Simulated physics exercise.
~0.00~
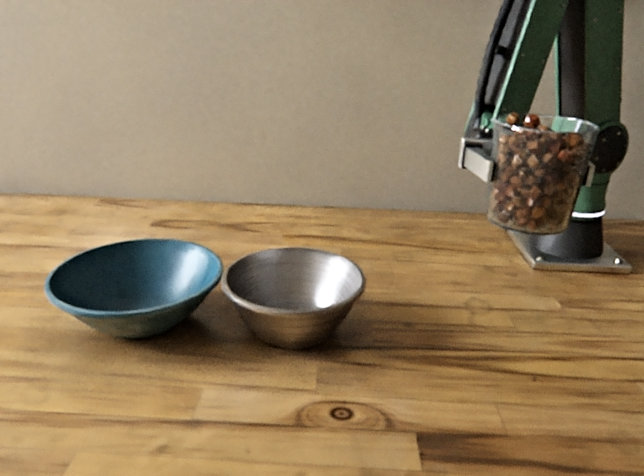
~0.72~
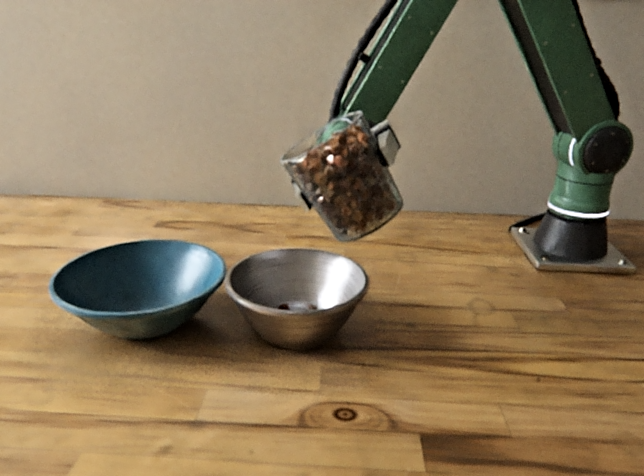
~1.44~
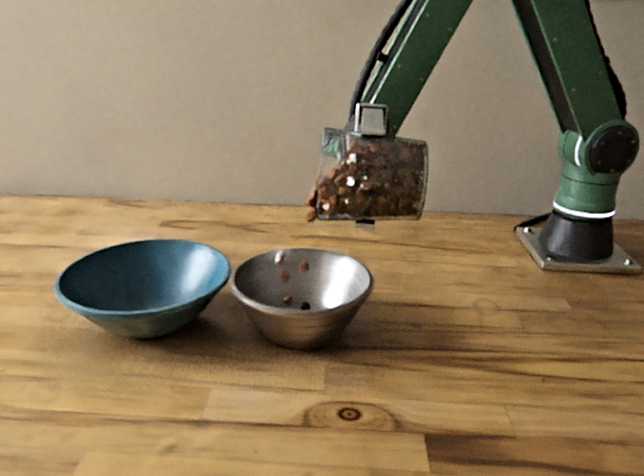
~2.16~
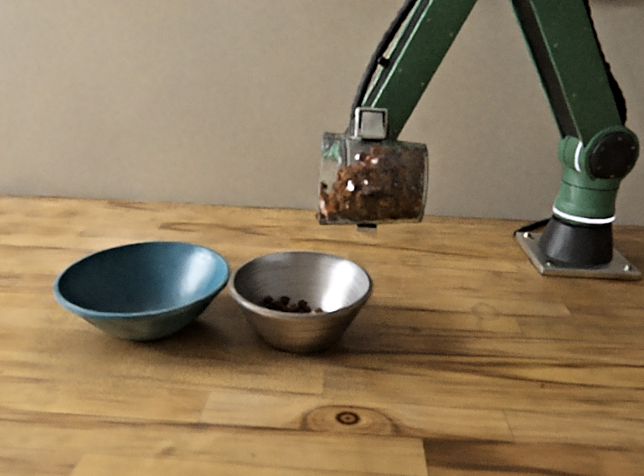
In this clip, a green robot arm carries a clear beaker of brown pellets left toward a metal bowl beside a blue one, tips it onto its side and drops some pellets into the metal bowl, ending with most still in the beaker.
